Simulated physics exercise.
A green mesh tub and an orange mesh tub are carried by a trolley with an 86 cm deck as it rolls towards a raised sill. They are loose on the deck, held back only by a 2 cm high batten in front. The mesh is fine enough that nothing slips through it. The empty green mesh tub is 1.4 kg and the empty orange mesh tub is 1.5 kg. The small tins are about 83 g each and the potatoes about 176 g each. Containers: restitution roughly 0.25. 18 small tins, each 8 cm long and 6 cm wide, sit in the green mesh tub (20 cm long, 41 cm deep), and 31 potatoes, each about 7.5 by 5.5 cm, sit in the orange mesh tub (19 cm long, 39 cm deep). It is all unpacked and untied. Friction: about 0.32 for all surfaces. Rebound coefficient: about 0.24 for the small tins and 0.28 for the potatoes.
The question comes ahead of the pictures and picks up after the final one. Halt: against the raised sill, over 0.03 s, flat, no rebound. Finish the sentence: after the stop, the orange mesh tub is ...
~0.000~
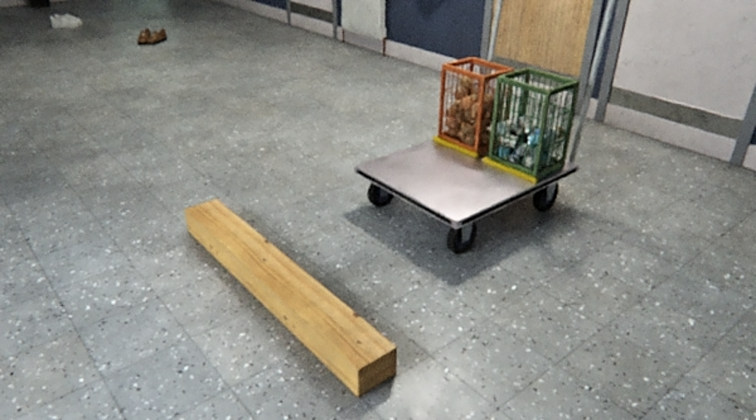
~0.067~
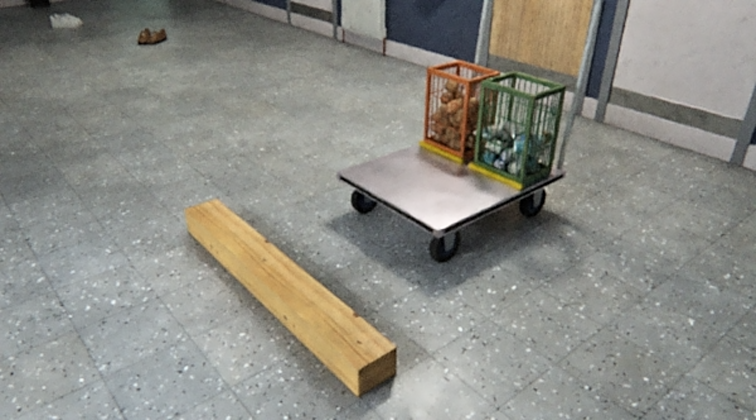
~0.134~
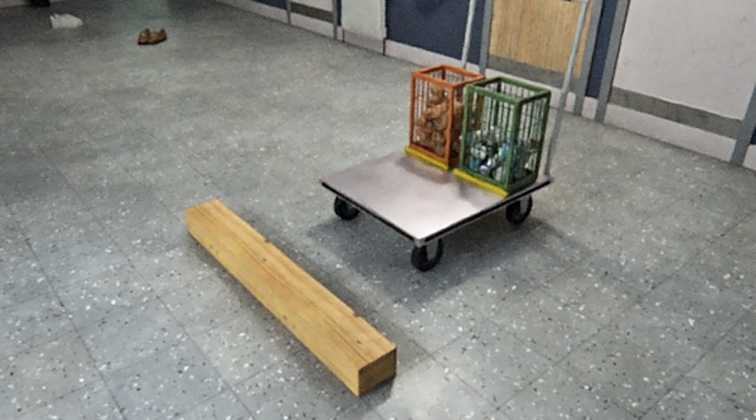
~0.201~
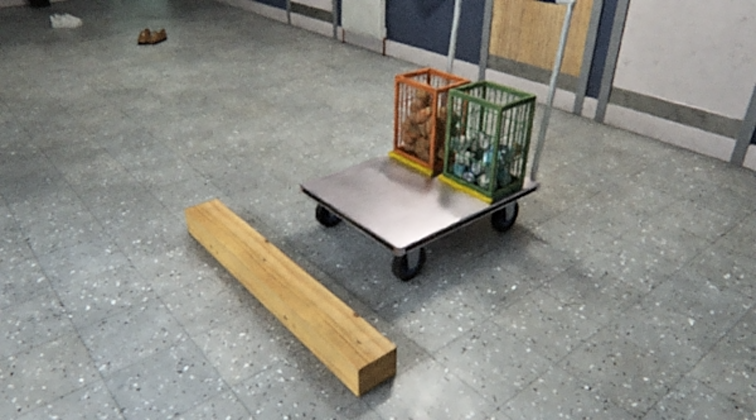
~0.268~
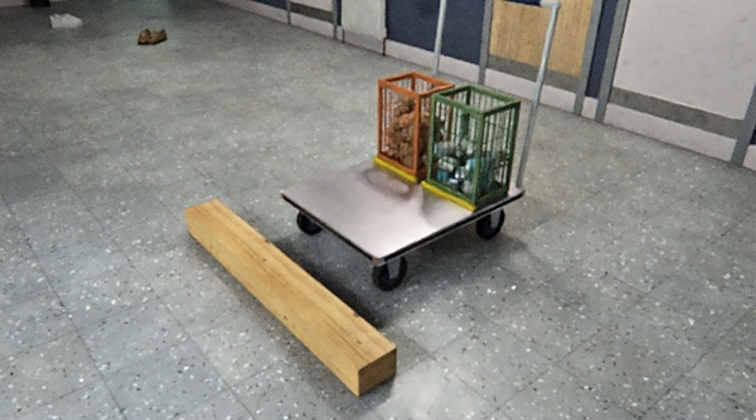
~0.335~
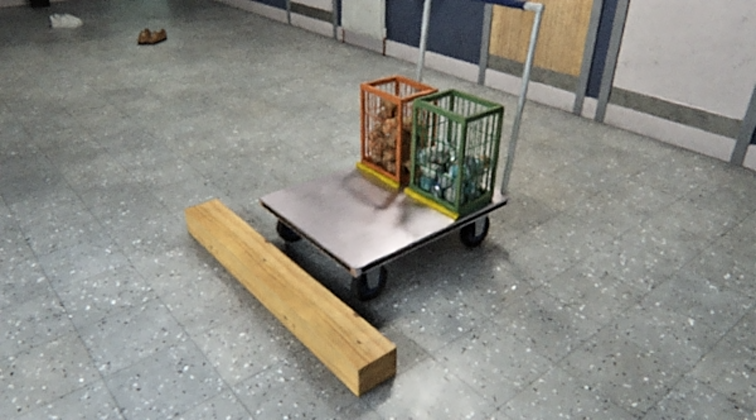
... knocked over.
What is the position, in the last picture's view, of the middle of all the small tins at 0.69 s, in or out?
Centre approx. (421, 183).
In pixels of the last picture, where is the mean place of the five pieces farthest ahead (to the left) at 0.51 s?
Centre: Approx. (369, 148) px.
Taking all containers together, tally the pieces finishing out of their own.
About 8.
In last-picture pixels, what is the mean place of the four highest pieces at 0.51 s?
They are centred near pixel (369, 121).
After 0.39 s, the jolt starts.
After 0.51 s, the green mesh tub leans 17° with 0 of 18 out and the orange mesh tub leans 23° with 0 of 31 out.
After 0.69 s, the green mesh tub leans 29° with 0 of 18 out and the orange mesh tub leans 50° with 0 of 31 out.
After 0.99 s, the green mesh tub leans 22° with 0 of 18 out and the orange mesh tub is down with 1 of 31 out.
When it is over (at 1.74 s), the green mesh tub is upright with 0 of 18 out and the orange mesh tub is down with 9 of 31 out. Greatest lean of the orange mesh tub, 94°.
